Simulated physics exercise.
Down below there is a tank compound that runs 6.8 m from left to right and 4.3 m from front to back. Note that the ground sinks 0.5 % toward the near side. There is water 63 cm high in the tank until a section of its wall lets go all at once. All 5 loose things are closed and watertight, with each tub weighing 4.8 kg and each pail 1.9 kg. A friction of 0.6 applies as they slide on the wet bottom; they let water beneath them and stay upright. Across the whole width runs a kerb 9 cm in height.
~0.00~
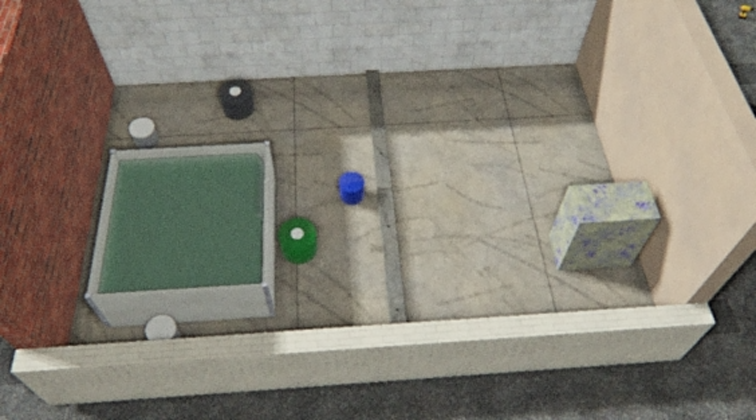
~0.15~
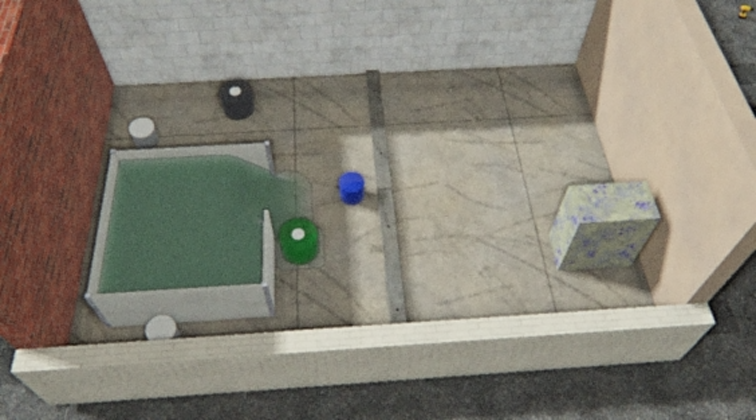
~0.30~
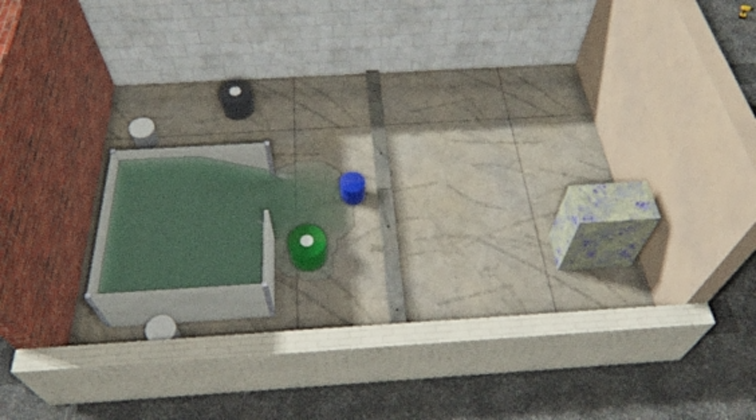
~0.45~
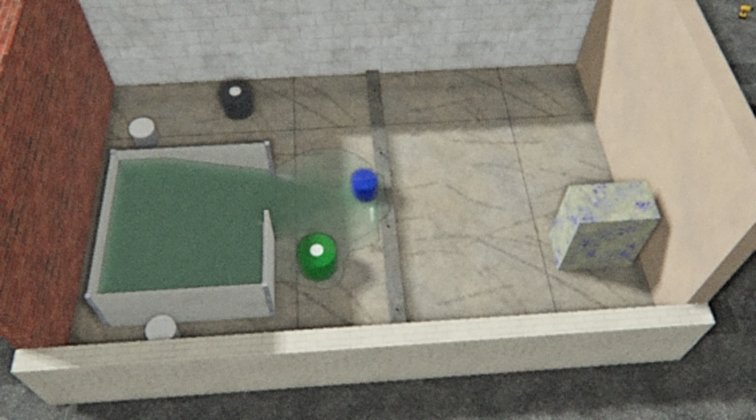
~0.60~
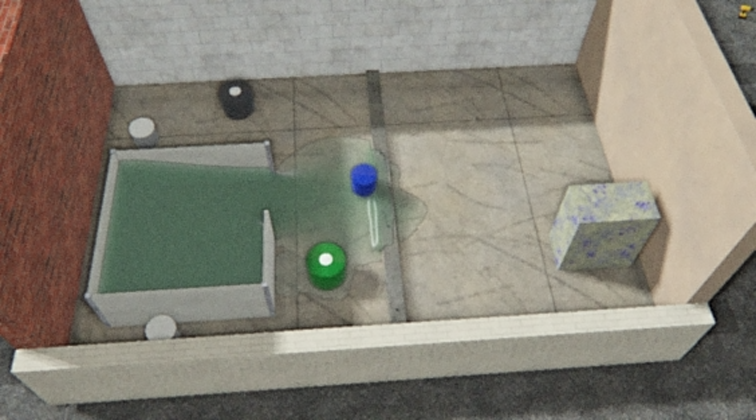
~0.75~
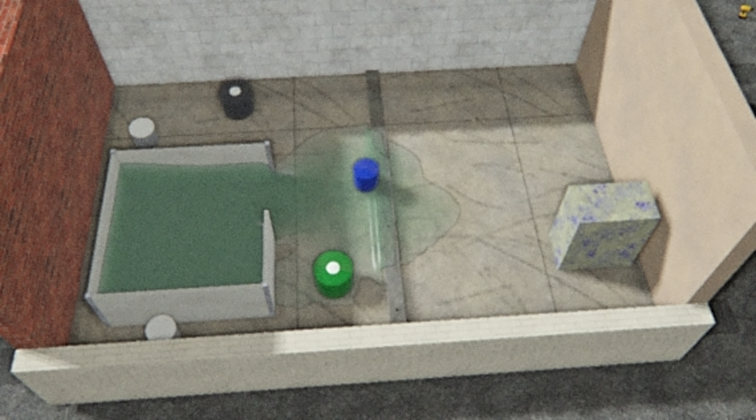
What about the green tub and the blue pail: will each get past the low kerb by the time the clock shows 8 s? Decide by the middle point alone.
As for the green tub, it ends up short, while the blue pail makes it across.
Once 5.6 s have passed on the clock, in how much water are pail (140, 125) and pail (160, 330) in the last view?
First roughly 2 cm, second roughly 5 cm.
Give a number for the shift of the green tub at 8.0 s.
It's about 20 cm away.
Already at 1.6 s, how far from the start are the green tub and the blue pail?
Shifts by then: Around 80 and 140 cm.
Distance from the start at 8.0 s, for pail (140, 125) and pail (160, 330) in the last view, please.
They've ended up 20 cm and 150 cm away, in that order.
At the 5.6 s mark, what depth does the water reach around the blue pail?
Around 8 cm.
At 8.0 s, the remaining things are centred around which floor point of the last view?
Near (224, 197).
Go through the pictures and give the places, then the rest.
In the first frame, the green tub at (297, 234) rests on the ground; the blue pail at (352, 182) rests on the ground; 3.3 m2 under water; 0 of 5 have shifted.
In the second frame, the green tub at (298, 234), on the bottom; the blue pail at (352, 182) rests on the ground; water covers 3.8 m2; 0 of 5 have shifted.
In the third frame, the green tub at (307, 241), on the bottom, 16 cm from its start; the blue pail at (353, 182), on the bottom; 4.5 m2 under water; 1 of 5 have shifted.
In the fourth frame, the green tub at (317, 250) rests on the ground, 33 cm from its start; the blue pail at (364, 179) rests on the ground, 16 cm from its start; water covers 5.4 m2; 2 of 5 have shifted.
In the fifth frame, the green tub at (326, 260), on the bottom, 50 cm from its start; the blue pail at (364, 174) floats, 17 cm from its start; 6.3 m2 under water; 2 of 5 have shifted.
In the sixth frame, the green tub at (333, 268) rests on the ground, 64 cm from its start; the blue pail at (366, 169) floats, 22 cm from its start; water covers 7.4 m2; 2 of 5 have shifted.
After 1.6 s the green tub is near (339, 276), 0.8 m from its start, aground; the blue pail is near (448, 131), 1.5 m from its start, afloat; 1 of 5 are over the mark; 1 afloat.
After 3.6 s the green tub is near (338, 276), 0.8 m from its start, aground; the blue pail is near (557, 86), 3.2 m from its start, afloat; 1 of 5 are over the mark; 1 afloat.
After 5.6 s the green tub is near (307, 284), 0.7 m from its start, afloat; the blue pail is near (434, 141), 1.2 m from its start, afloat; 1 of 5 are over the mark; 3 afloat.
After 8.0 s the green tub is near (303, 248), 0.2 m from its start, afloat; the blue pail is near (404, 146), 0.8 m from its start, afloat; 1 of 5 are over the mark; 5 afloat.
